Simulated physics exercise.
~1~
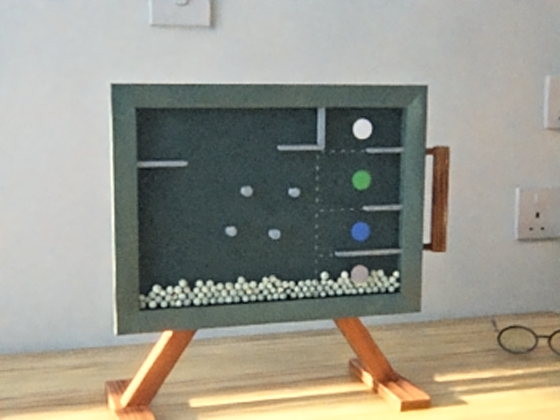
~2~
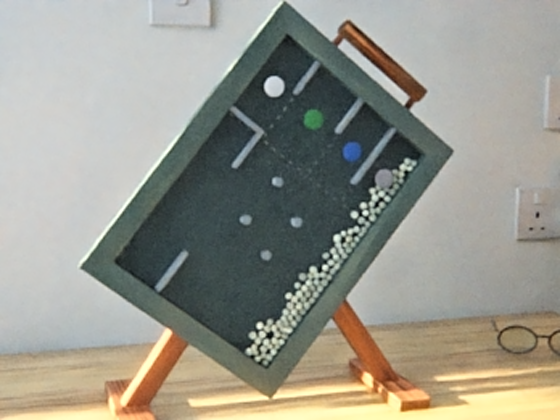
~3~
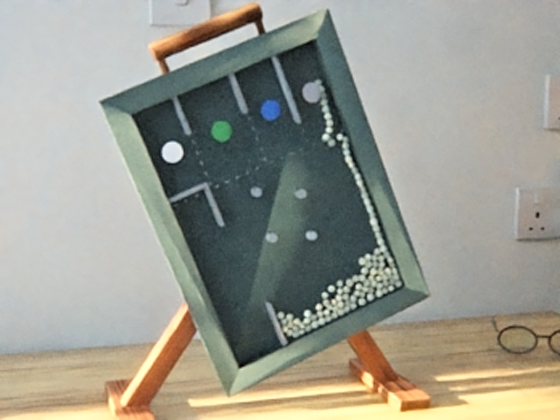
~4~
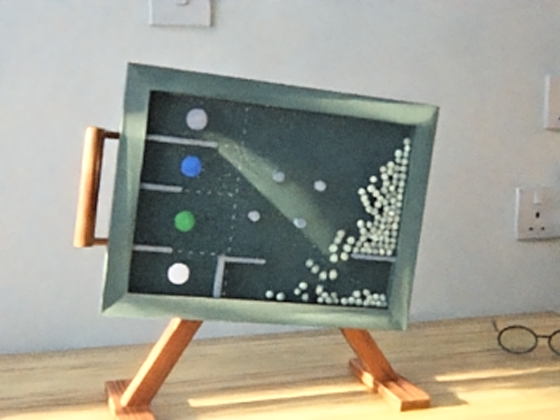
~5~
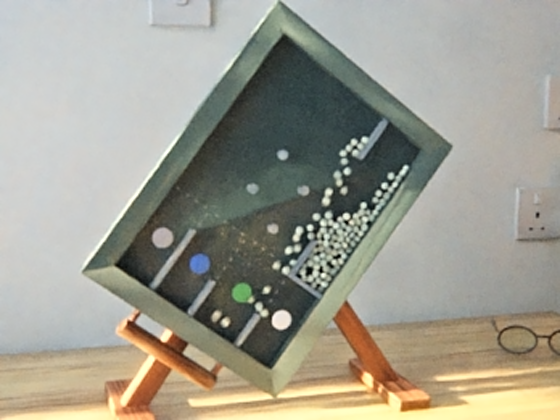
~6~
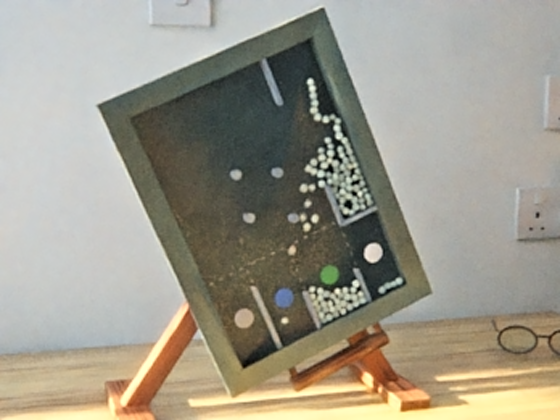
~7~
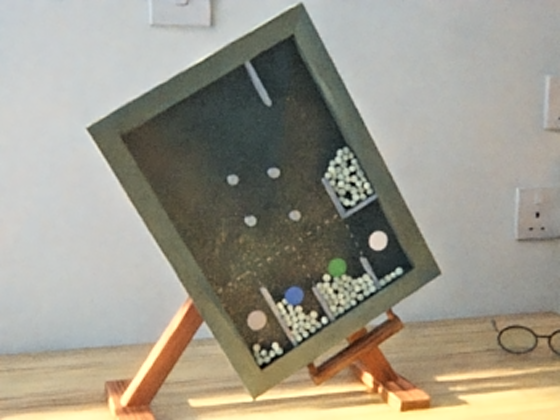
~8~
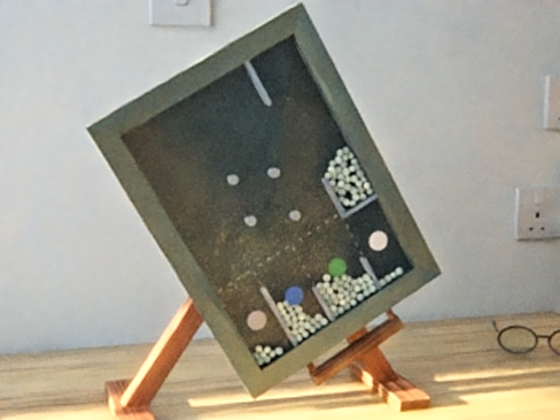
The clip shows a framed case of small pale beads on a wooden stand turning anticlockwise, the beads sliding and tumbling past pegs and ledges until it stops tilted, with most beads resting in the blue and green pockets and on a ledge, few by white and grey.
